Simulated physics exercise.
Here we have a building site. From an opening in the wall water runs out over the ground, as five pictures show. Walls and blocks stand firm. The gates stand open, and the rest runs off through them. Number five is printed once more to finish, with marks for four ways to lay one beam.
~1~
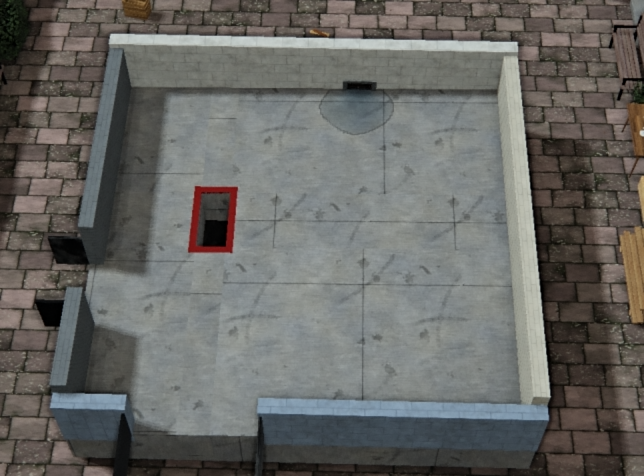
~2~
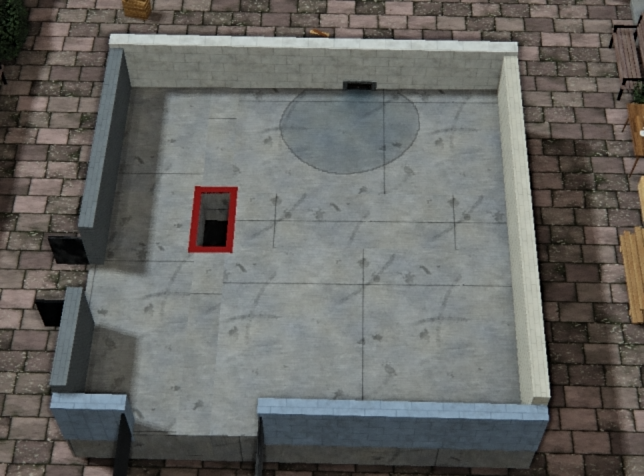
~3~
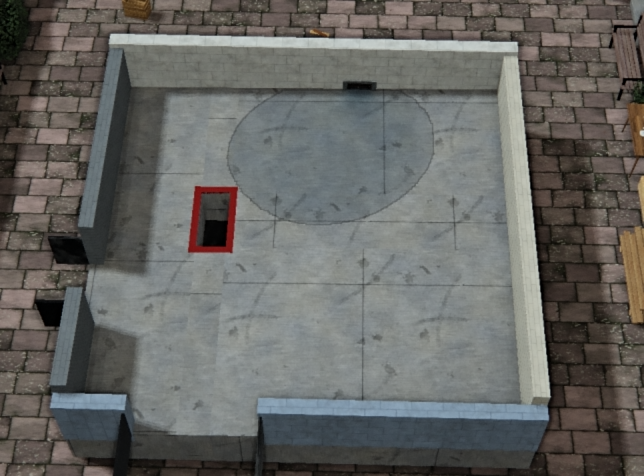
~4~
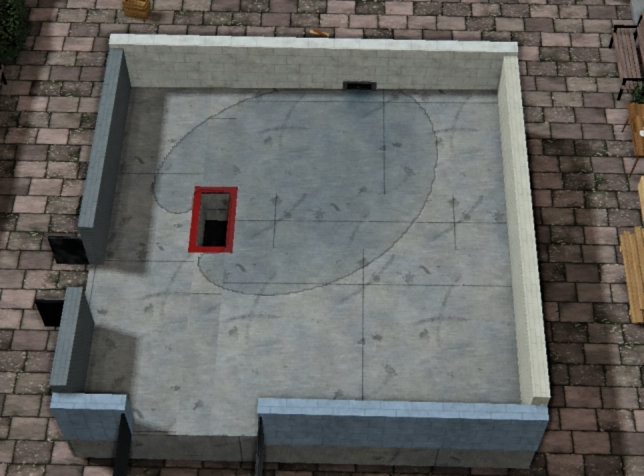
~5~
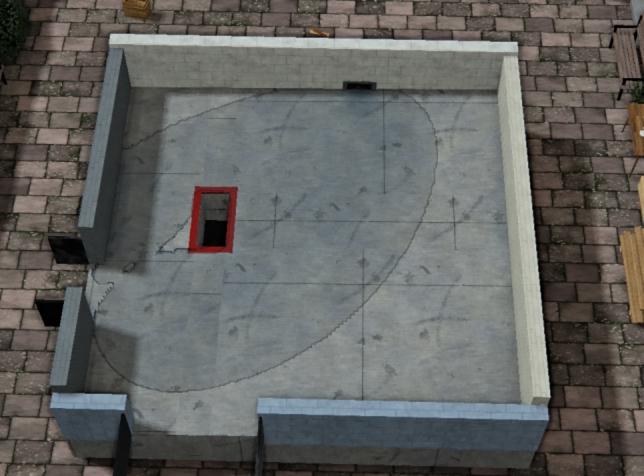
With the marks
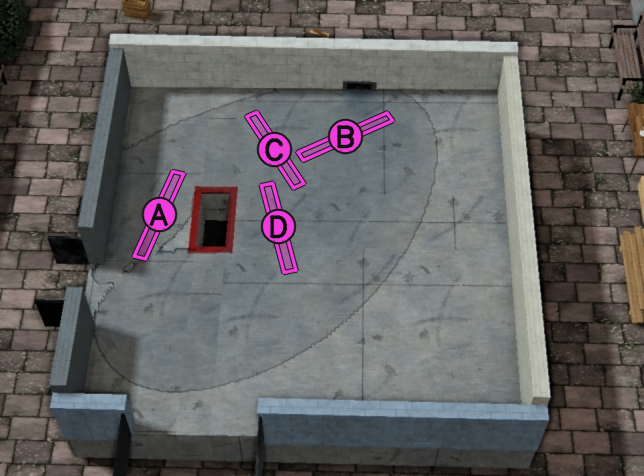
On a walled concrete building site, water spread from an opening in the back wall, widening across the floor toward the lower left, reaching the red-framed pit and then surrounding it.
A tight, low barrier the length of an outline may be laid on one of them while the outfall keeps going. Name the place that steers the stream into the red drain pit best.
It is A.
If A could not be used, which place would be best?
B it is.
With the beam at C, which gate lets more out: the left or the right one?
The right gate.
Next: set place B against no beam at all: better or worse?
Worse.
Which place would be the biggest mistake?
It is C.
On the marked copy, A from (139, 257) to (178, 172); B from (300, 156) to (389, 116); C from (251, 114) to (298, 185); D from (267, 184) to (289, 271).
With A, about 35 % of the stream runs into the red drain pit, about 65 % out by the gates.
With B, about 24 % of the stream runs into the red drain pit, about 76 % out by the gates.
With C, about 8 % of the stream runs into the red drain pit, about 92 % out by the gates.
With D, about 16 % of the stream runs into the red drain pit, about 84 % out by the gates.
